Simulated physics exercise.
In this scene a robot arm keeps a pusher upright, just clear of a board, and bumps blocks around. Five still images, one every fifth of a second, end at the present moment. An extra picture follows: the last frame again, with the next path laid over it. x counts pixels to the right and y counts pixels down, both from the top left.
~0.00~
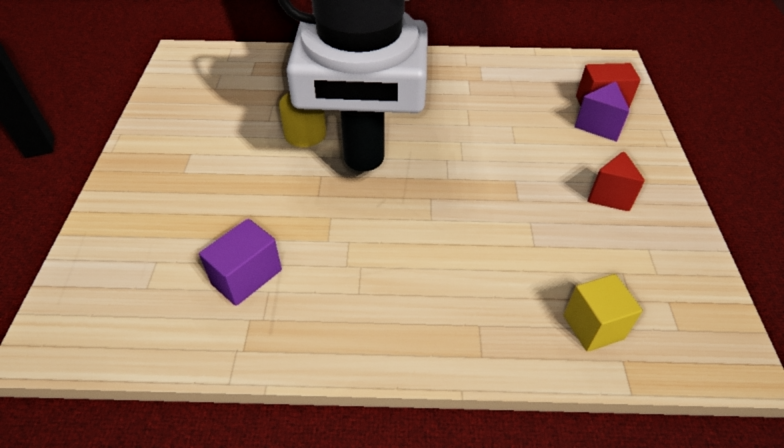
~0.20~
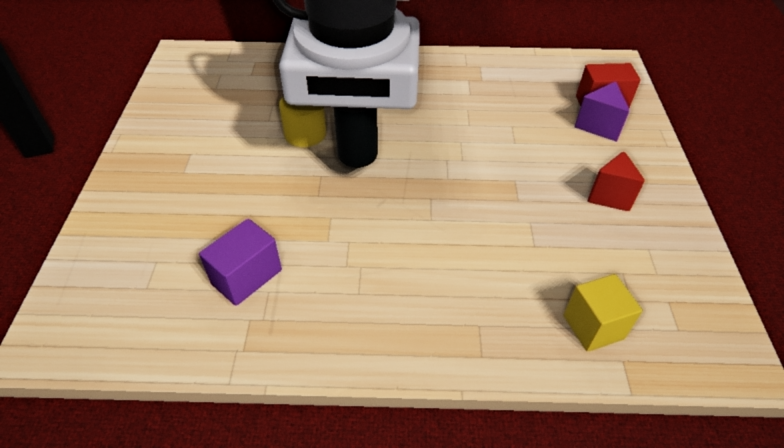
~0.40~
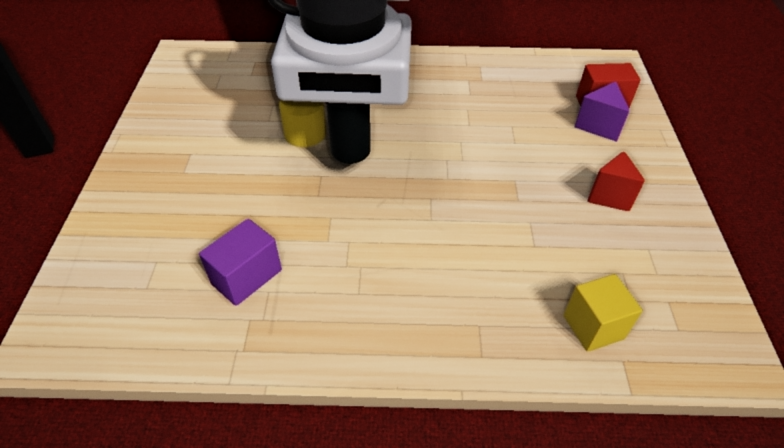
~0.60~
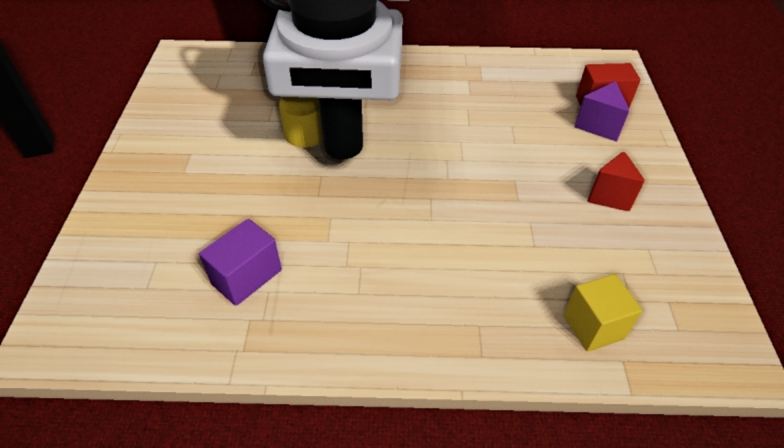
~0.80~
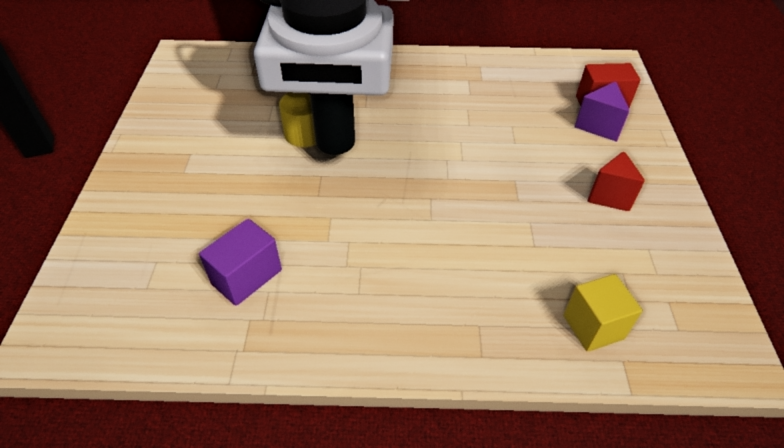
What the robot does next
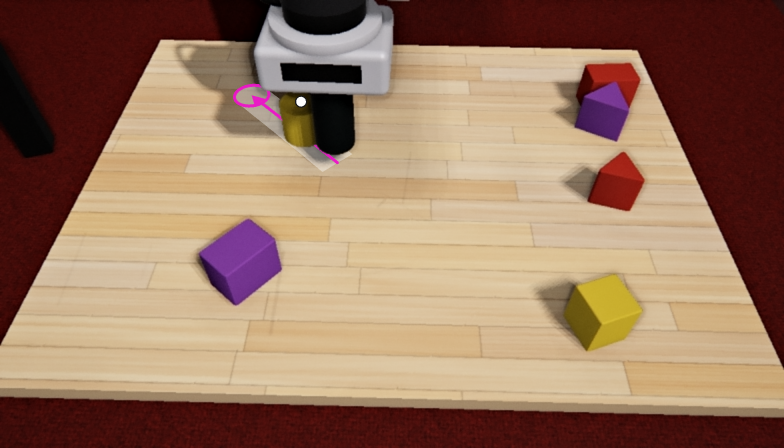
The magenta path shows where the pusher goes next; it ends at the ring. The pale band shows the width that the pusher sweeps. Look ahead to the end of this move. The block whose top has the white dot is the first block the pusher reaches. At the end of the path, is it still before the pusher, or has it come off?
The pusher still drives it.
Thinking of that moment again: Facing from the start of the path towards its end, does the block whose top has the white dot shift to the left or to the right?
It shifts rightward.
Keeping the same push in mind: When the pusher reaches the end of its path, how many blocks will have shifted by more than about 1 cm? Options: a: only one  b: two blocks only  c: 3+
Correct choice: A.
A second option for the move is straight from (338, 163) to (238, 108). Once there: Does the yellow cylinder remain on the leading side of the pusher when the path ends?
It seems not.
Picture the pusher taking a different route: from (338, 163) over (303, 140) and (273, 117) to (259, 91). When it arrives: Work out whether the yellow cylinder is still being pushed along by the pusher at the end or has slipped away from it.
At that point it is up front.
The line goes in a line from (338, 163) to (252, 95); the dot is on the yellow cylinder.
On the path given first. One third of the way, pusher at (304, 119); yellow cylinder at (283, 86).
Two thirds of the way, pusher at (274, 96); yellow cylinder at (260, 63).
At the end, pusher at (248, 76); yellow cylinder at (246, 43).
